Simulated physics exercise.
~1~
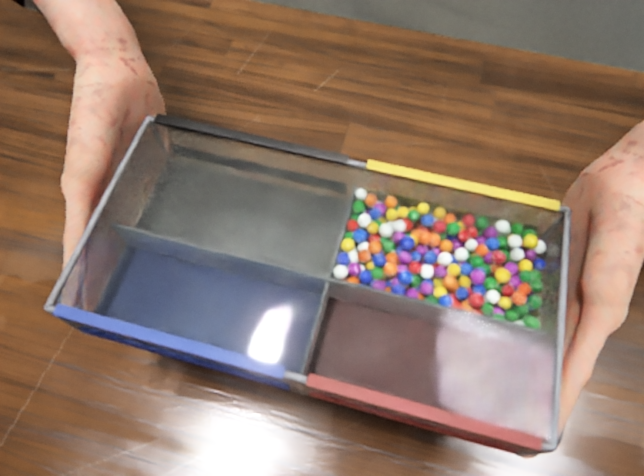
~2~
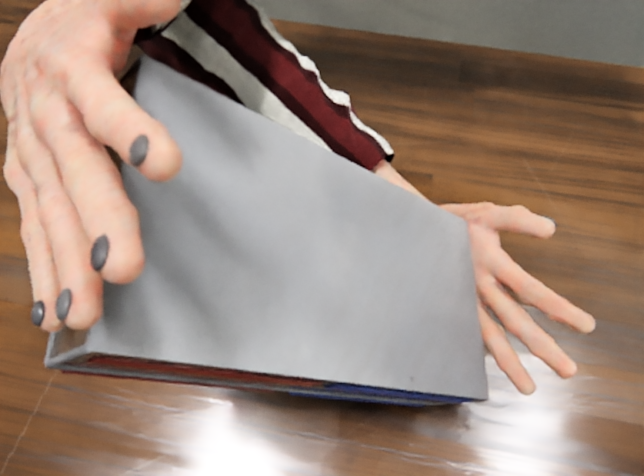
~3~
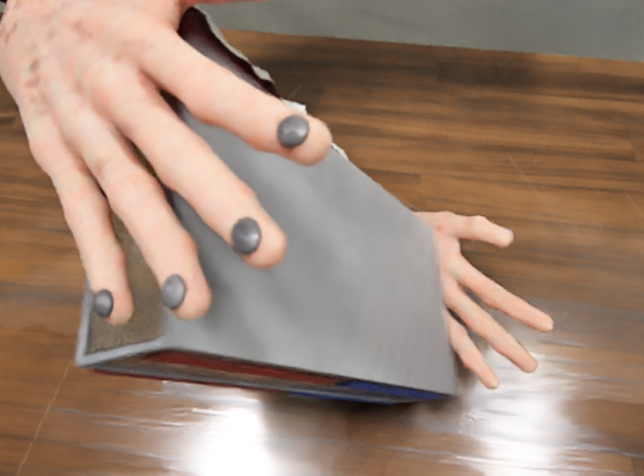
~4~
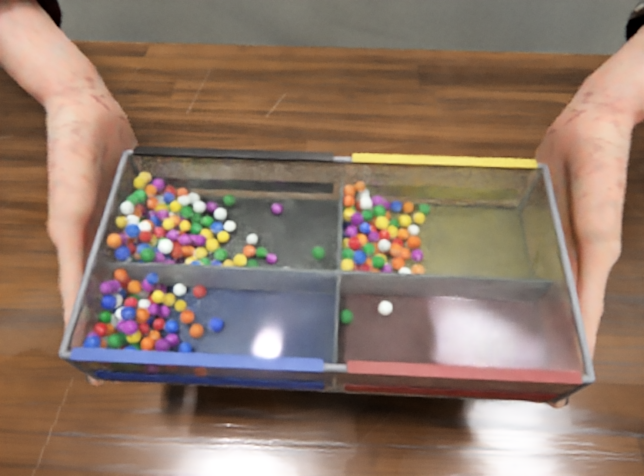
Colorful beads scatter into the black, blue and yellow compartments as hands flip a box over and back.
